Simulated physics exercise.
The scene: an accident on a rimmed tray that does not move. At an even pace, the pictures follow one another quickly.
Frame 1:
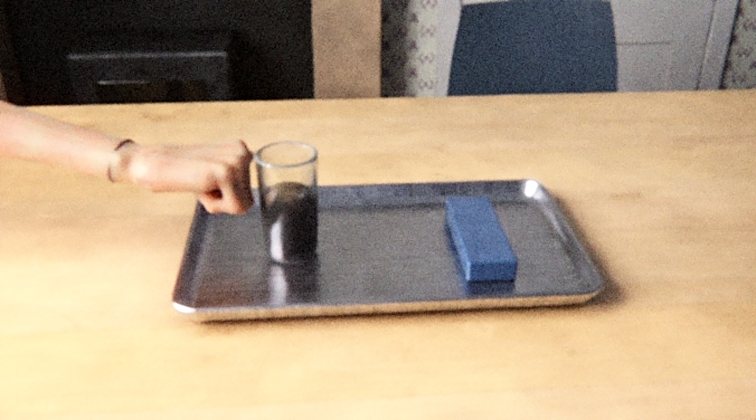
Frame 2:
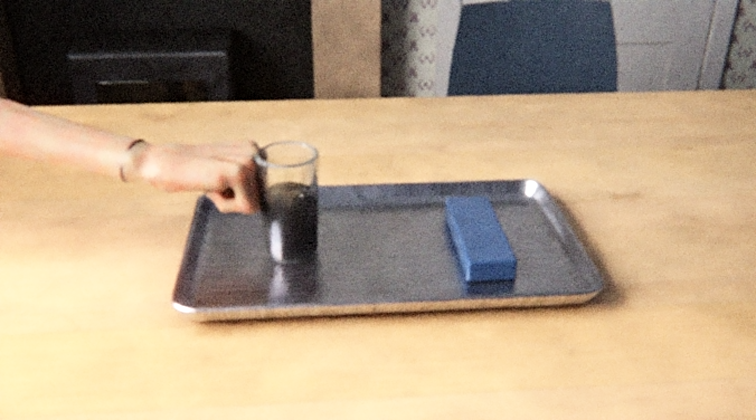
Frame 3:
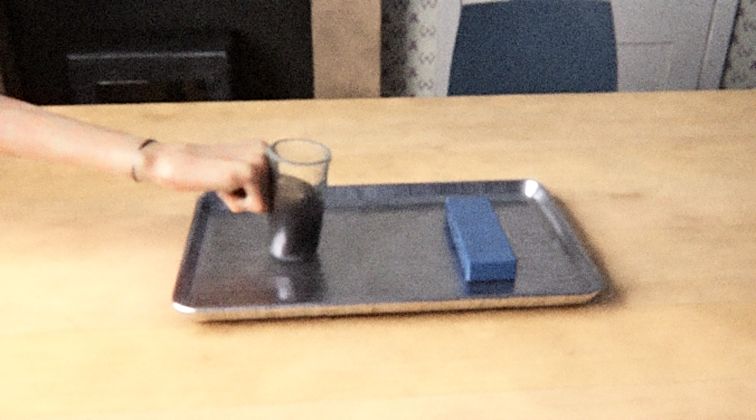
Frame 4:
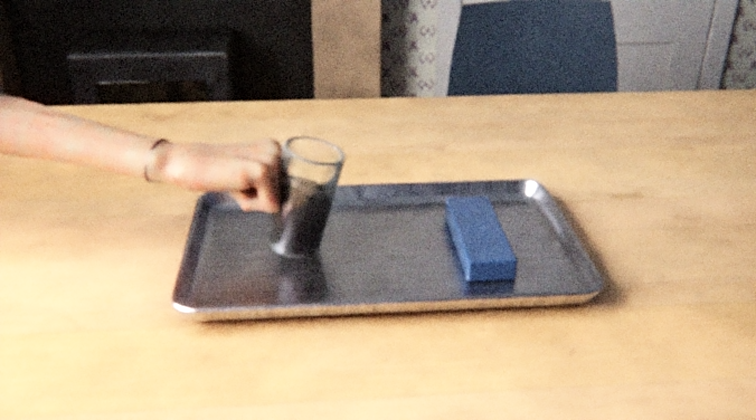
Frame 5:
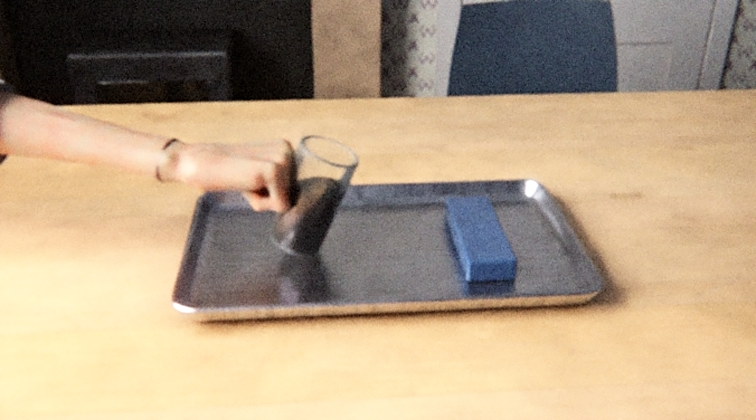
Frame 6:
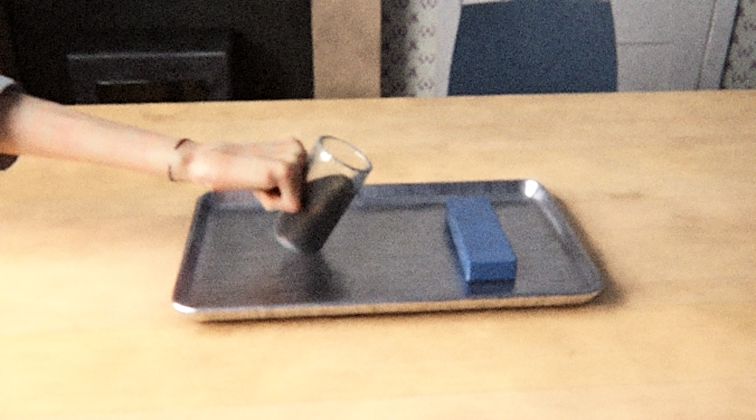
Glass of dark liquid leaning gradually to the right as a hand pushes it on a metal tray holding a blue block.
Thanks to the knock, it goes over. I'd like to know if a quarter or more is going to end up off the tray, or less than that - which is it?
I'd say less than a quarter ends up off it.
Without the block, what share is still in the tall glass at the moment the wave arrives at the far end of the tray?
Tall glass content at that instant: ~ 60 per cent.
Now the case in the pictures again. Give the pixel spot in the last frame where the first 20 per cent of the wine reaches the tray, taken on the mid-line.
At about (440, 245).
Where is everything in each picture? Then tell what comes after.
In the first picture, it leans 0°; its right rim is at (316, 155); the wine meets the walls at (263, 190) and (314, 188); the tray's far rim is at (569, 229); a block is fixed to the tray further along.
In the second picture, it leans 0°; its right rim is at (316, 155); the wine meets the walls at (263, 190) and (314, 188).
In the third picture, it leans 7°; its right rim is at (329, 155); the wine meets the walls at (272, 169) and (322, 190).
In the fourth picture, it leans 14°; its right rim is at (343, 157); the wine meets the walls at (283, 166) and (330, 187).
In the fifth picture, it leans 21°; its right rim is at (356, 161); the wine meets the walls at (291, 180) and (343, 182).
In the sixth picture, it leans 29°; its right rim is at (370, 167); the wine meets the walls at (291, 194) and (356, 178).
A moment on, the tall glass lies on its side and 100 per cent is in the glass, 0 on the tray and 0 above or beyond its rim.
Next, the tall glass lies on its side and 68 per cent is in the glass, 24 on the tray and 8 above or beyond its rim.
Then the tall glass lies on its side and 40 per cent is in the glass, 43 on the tray and 17 above or beyond its rim.
Later the tall glass lies on its side and 21 per cent is in the glass, 63 on the tray and 16 above or beyond its rim.
At rest 84 per cent is held by tray and glass, 16 is off the tray.
